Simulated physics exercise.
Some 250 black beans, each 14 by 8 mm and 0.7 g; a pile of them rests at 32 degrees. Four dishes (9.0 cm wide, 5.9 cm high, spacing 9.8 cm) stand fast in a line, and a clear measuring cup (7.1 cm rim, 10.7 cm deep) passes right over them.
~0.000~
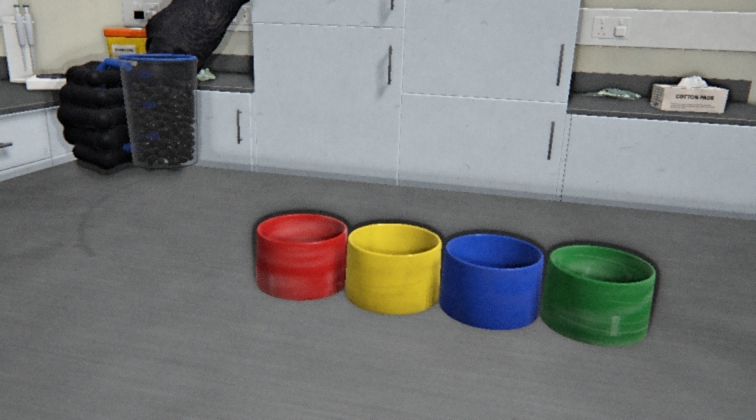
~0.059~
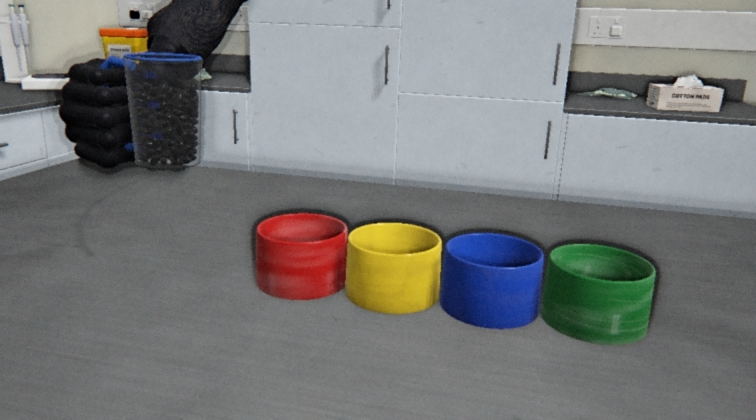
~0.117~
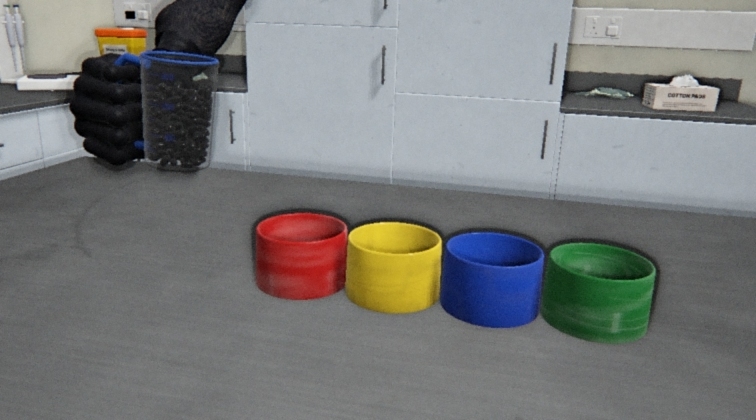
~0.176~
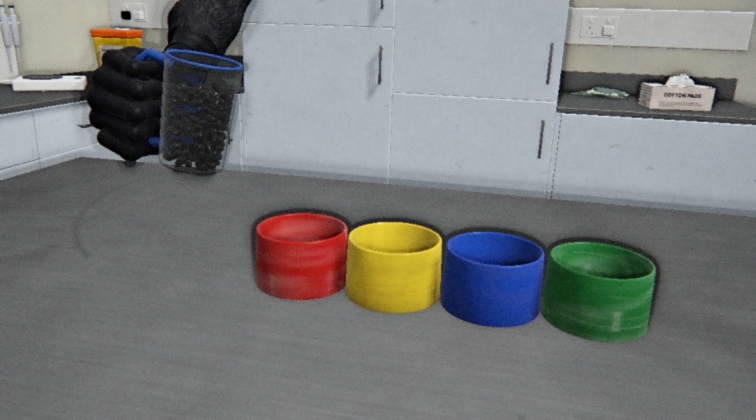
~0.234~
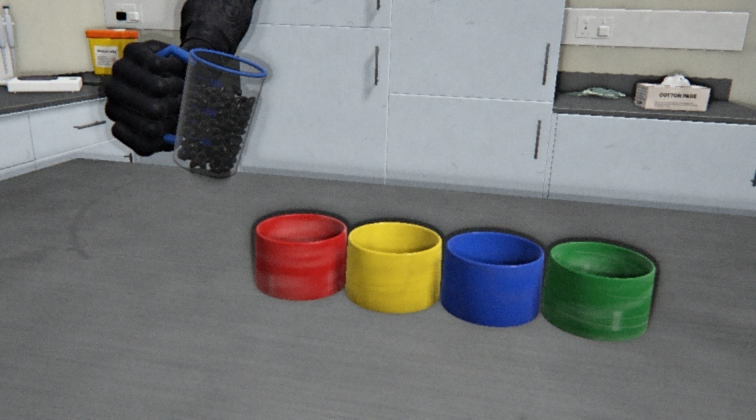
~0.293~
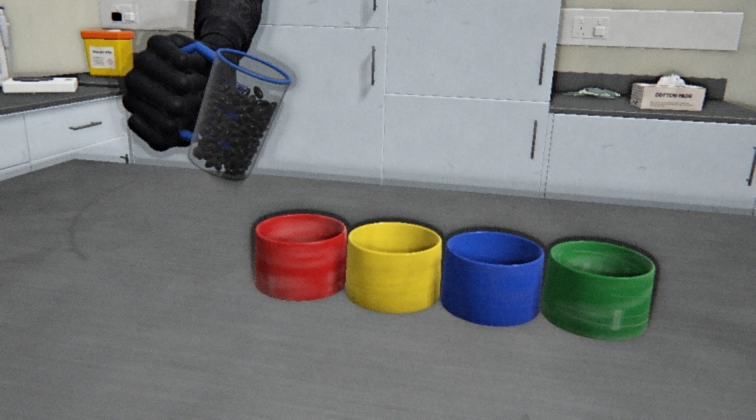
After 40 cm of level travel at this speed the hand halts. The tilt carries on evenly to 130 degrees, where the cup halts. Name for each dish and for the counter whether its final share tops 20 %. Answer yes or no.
Red: No, blue: No, green: Yes, yellow: No, counter: Yes.
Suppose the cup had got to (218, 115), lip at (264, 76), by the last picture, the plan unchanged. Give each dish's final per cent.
Red 0, blue 0, green 80, yellow 0.
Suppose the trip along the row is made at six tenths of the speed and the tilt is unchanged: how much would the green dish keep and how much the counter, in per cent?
In that case green 20, counter 10.
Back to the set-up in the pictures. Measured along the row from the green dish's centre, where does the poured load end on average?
About 4 cm to its right.
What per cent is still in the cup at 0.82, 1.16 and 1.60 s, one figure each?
In turn: 100, 90, 0.
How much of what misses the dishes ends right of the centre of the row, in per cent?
About 100 per cent.
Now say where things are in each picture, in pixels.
The first frame shows cup at (162, 111), tilt 0 degrees, lip at (190, 59), moved 0.0 cm; middle of the pieces at (168, 124); red dish at (302, 229); yellow dish at (394, 239); blue dish at (494, 251); green dish at (601, 264).
The second frame shows cup at (166, 111), tilt 1 degrees, lip at (195, 60), moved 0.5 cm; middle of the pieces at (172, 124).
The third frame shows cup at (179, 112), tilt 6 degrees, lip at (213, 64), moved 2.1 cm; middle of the pieces at (184, 125).
The fourth frame shows cup at (198, 113), tilt 11 degrees, lip at (238, 69), moved 4.4 cm; middle of the pieces at (202, 127).
The fifth frame shows cup at (217, 115), tilt 17 degrees, lip at (262, 76), moved 6.5 cm; middle of the pieces at (219, 129).
The sixth frame shows cup at (237, 117), tilt 23 degrees, lip at (287, 83), moved 8.7 cm; middle of the pieces at (238, 131); red dish at (301, 229); yellow dish at (395, 238); blue dish at (494, 248); green dish at (601, 259). The cup turns about 95 degrees a second and travels 38 cm a second.
Then, at 0.82 s, tilt 74 degrees; cup holds 100 %.
After 1.16 s, tilt 107 degrees; cup holds 90 %, green 5 %.
After 1.60 s, tilt 130 degrees; cup holds 0 %, green 70 %.
By 2.7 s all is still; red 0 %, blue 0 %, green 70 %, yellow 0 %, counter 30 %.
